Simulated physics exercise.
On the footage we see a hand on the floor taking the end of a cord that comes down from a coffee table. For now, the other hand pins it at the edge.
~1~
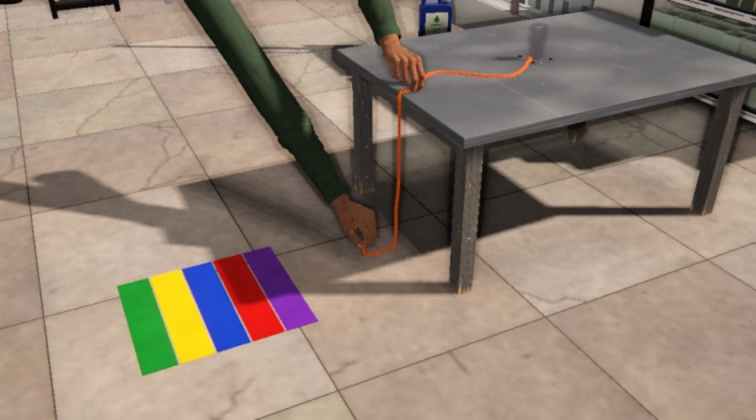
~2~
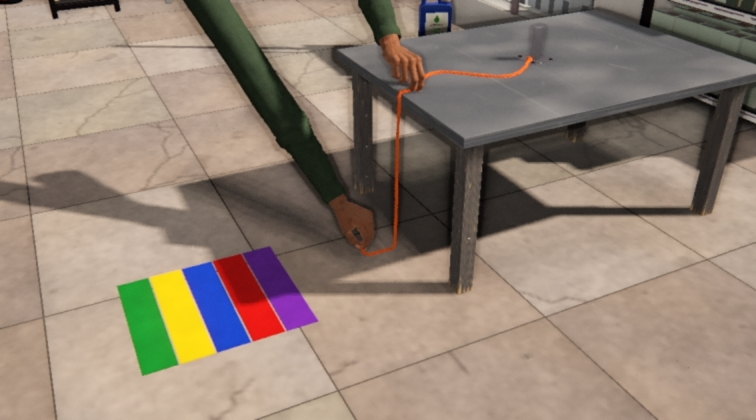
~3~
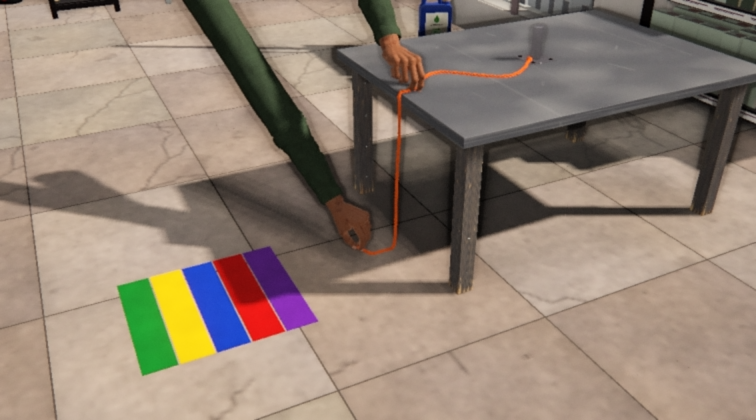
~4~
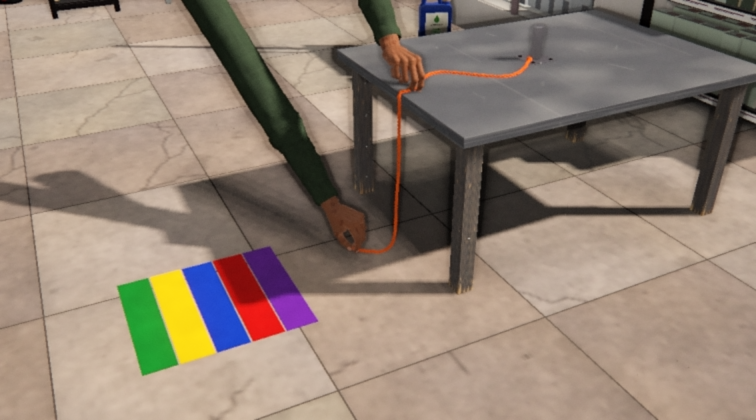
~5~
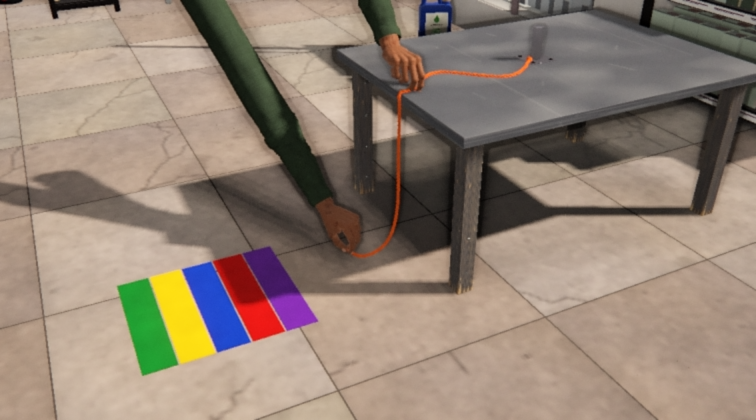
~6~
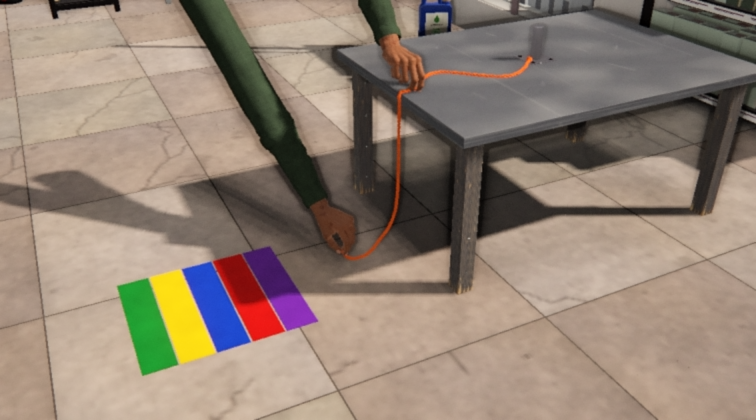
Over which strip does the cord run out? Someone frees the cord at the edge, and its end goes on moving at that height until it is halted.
Over the blue strip.
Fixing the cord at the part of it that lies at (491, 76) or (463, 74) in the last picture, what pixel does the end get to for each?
In order: Close to (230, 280) and close to (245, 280).
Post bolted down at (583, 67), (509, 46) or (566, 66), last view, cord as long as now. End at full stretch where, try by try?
The spots are near (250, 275), (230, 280) and (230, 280).
Soon after, end near (272, 271); over purple.
After that, end near (236, 281); over red.
At the stop, end near (215, 287); over blue. It gets as far as the blue strip.
